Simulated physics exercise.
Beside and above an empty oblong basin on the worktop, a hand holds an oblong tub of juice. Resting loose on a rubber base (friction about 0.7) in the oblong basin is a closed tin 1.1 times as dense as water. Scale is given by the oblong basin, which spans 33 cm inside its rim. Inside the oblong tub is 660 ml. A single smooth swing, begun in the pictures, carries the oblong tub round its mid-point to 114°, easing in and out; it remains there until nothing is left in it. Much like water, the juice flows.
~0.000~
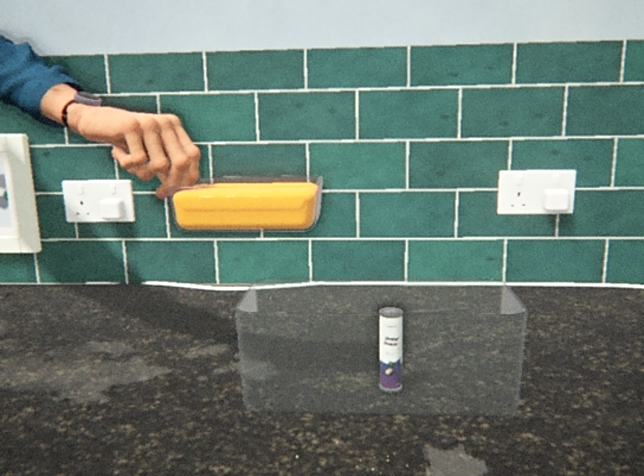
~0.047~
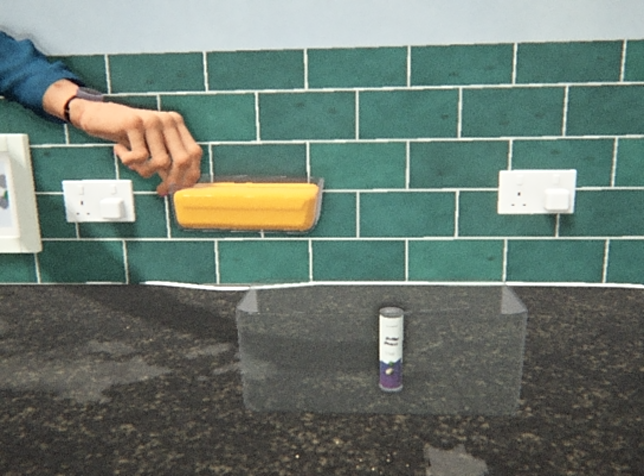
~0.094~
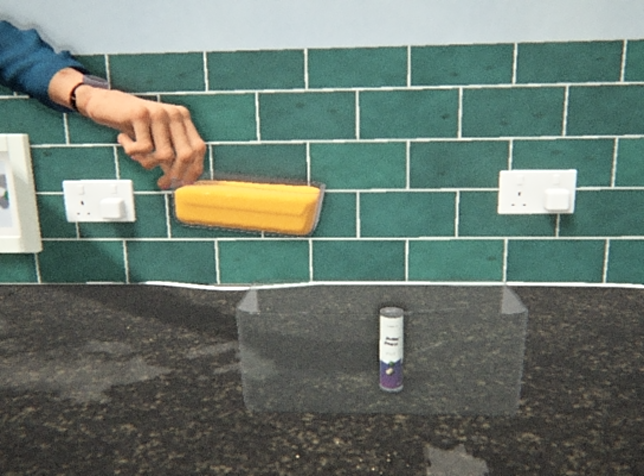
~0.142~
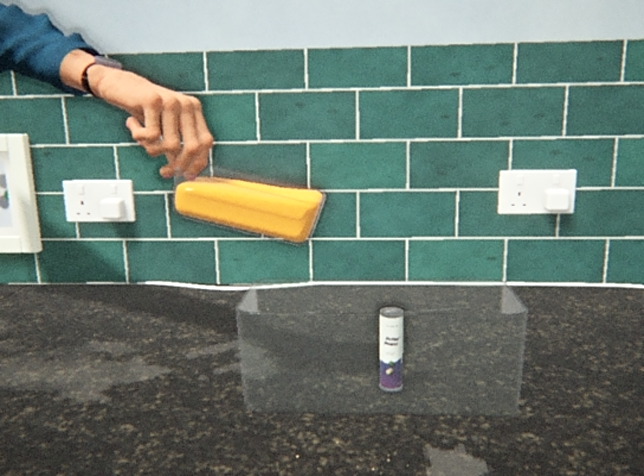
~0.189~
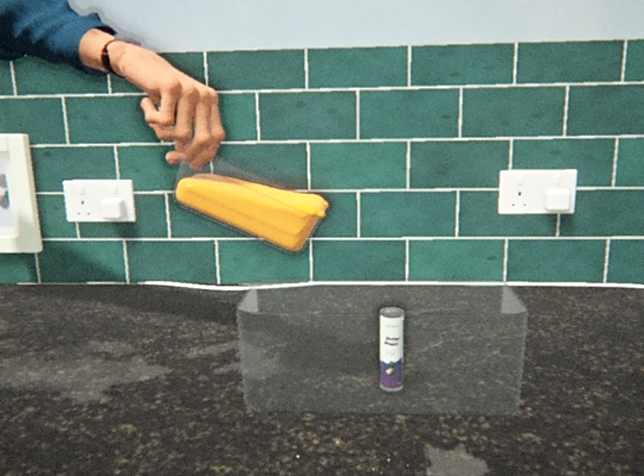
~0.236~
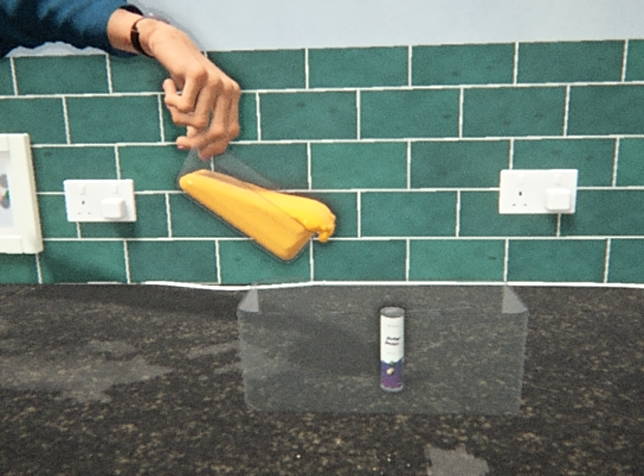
Above a dark worktop, a hand tilts a clear tub of orange juice to the right.
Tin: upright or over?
My bet is it capsizes.
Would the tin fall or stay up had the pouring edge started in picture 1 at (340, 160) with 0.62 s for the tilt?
Then it tips over.
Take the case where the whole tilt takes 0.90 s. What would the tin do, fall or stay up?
The tin tumbles.
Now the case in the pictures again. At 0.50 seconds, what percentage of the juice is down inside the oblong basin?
About 82%.
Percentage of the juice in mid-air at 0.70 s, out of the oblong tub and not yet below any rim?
Estimate: Around 4 per cent.
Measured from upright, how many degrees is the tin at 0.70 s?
The tilt is near 30°.
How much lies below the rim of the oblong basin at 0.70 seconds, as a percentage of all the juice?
Around 92 parts in a hundred.
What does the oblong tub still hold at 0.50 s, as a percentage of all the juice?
Close to 5 percent of the liquid remains at that time.
By 0.50 s the tilt is 104° and 5 per cent is still to pour; the tin stands 1 cm from where it began.
By 0.70 s the tilt is 114° and 0 per cent is still to pour; the tin leans 32°.
By 0.90 s the tilt is 114° and 0 per cent is still to pour; the tin lies on its side.
By 1.12 s the tilt is 114° and 0 per cent is still to pour; the tin lies on its side.
At rest the tin lies on its side.
